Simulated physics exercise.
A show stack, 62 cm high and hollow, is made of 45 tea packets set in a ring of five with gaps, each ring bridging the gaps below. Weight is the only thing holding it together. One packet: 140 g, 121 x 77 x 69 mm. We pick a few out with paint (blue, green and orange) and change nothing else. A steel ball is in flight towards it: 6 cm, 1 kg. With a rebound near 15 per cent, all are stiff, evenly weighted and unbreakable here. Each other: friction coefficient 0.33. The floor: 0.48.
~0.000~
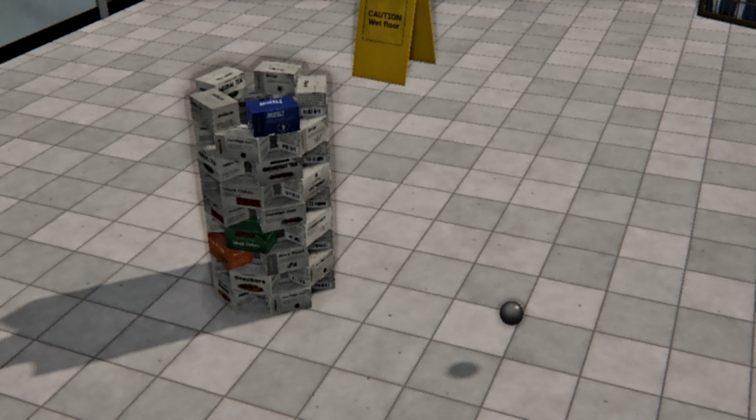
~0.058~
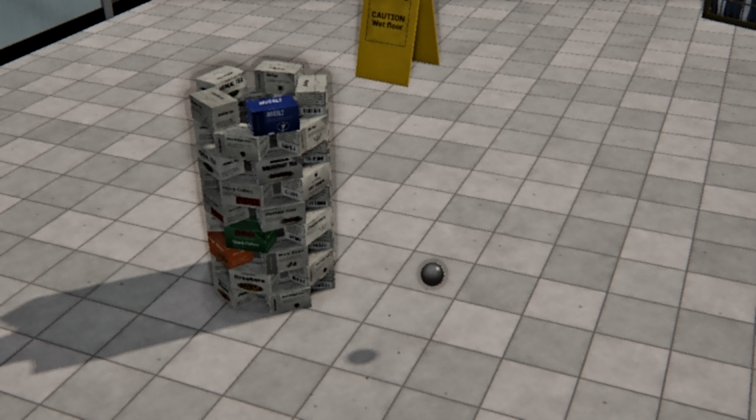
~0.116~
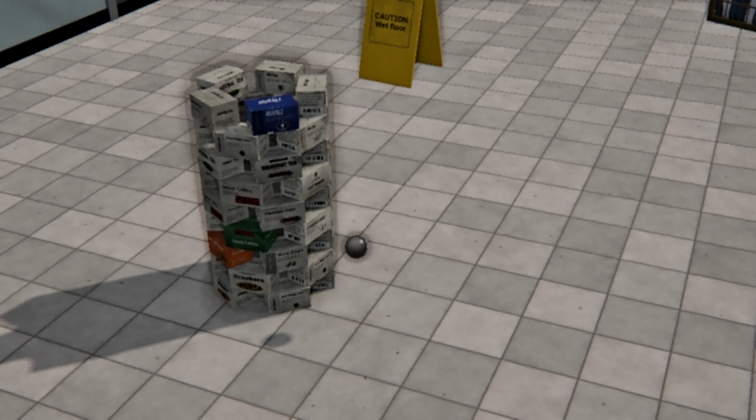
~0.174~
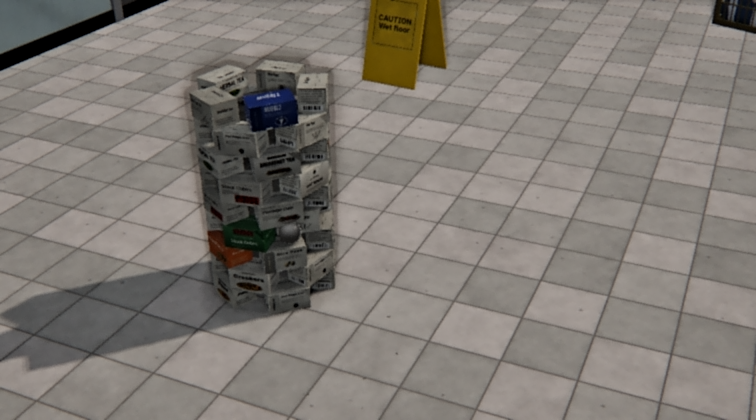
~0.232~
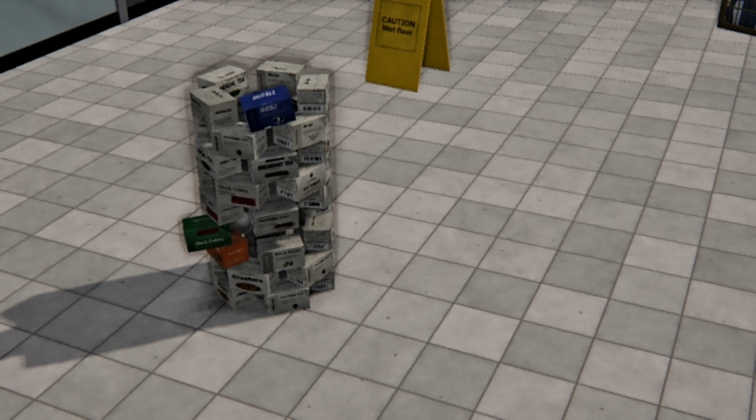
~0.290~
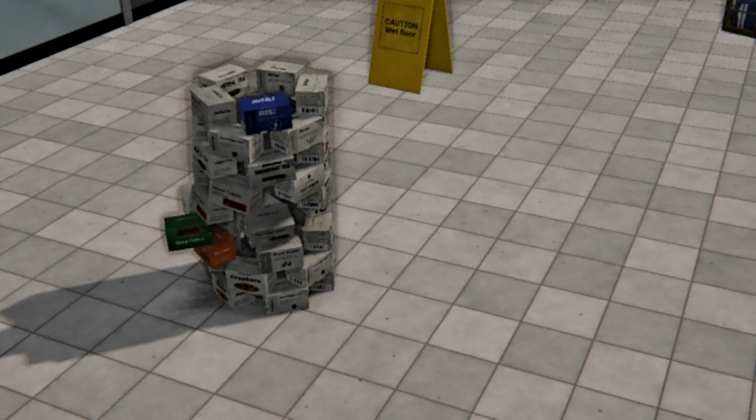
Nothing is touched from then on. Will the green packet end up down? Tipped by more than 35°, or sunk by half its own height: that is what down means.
Yes.
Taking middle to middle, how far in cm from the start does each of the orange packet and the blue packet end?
Estimate: Orange near 28 cm, blue near 74 cm.
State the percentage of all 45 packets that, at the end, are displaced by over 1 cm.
Result: 75 per cent.
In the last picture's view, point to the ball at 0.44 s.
About (142, 224).
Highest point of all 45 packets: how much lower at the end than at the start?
About 17 cm lower.
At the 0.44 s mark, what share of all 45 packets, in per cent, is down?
By then, 20 per cent.
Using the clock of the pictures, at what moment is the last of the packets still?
Near 2.0 s.
After 0.44 s, ball still moving; 8 of the 45 packets down; green packet leaning 39°, 51 mm lower; orange packet leaning 40°.
After 0.64 s, ball still moving; 18 of the 45 packets down; green packet on its side; orange packet on its side.
After 0.90 s, ball still moving; 22 of the 45 packets down; green packet upside down; blue packet upside down.
After 1.30 s, ball still moving; 28 of the 45 packets down; green packet upside down; blue packet upside down.
At rest (2.2 s), ball rolling away; 28 of the 45 packets down; green packet upside down; blue packet upside down; orange packet on its side. As the last picture would show them, middles, green packet near (96, 286), blue packet near (183, 400).
